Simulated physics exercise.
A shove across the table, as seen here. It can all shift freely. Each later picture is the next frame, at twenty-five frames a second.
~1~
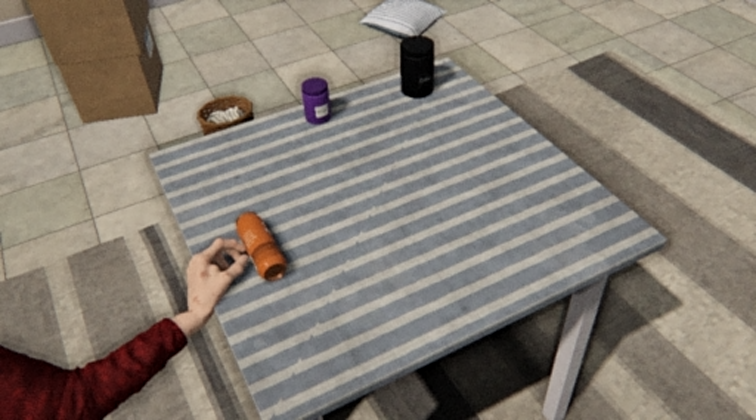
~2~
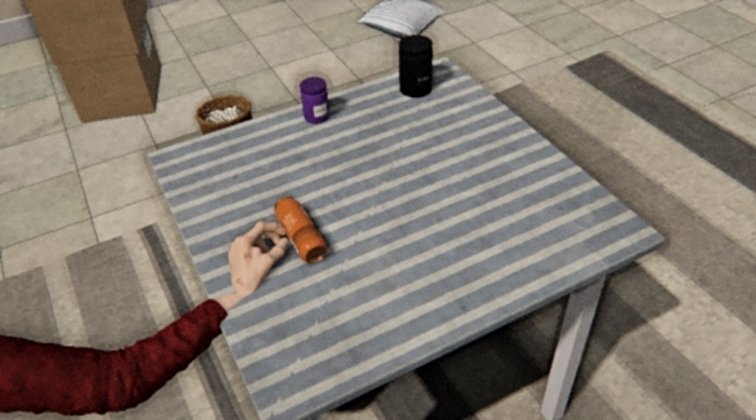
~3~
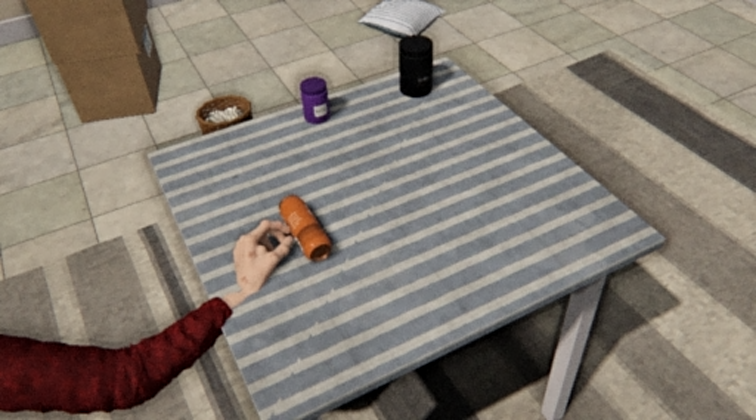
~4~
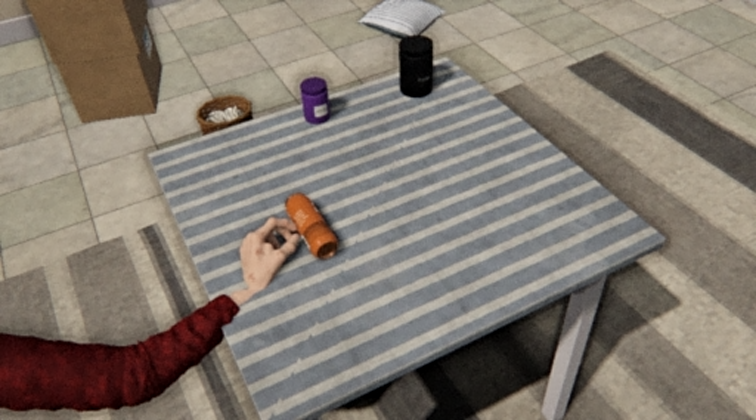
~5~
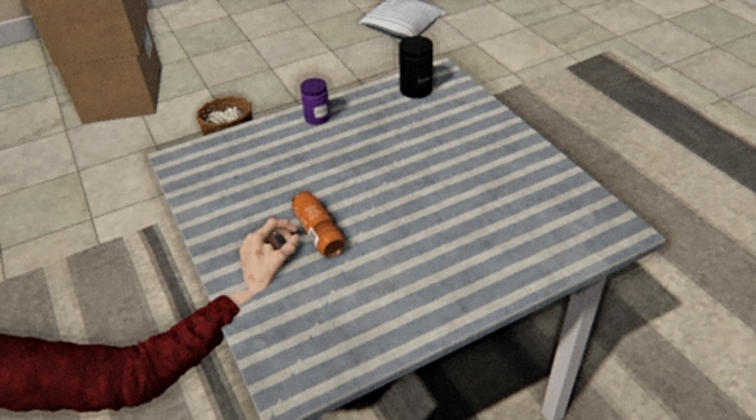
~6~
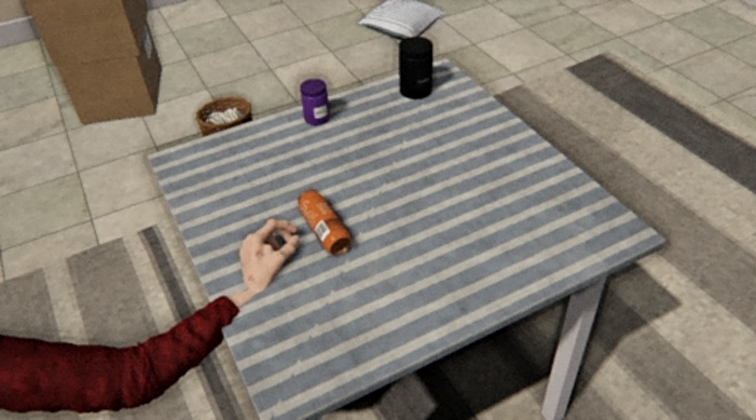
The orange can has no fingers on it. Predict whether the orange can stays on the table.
It stays.
Then, 0.20 s on from there, orange can shifted well along near (352, 211).
Then, 0.50 s on from there, orange can shifted well along near (380, 200).
In the end, moved from the start, orange can. At the end, from the last picture's camera, orange can near (393, 195).
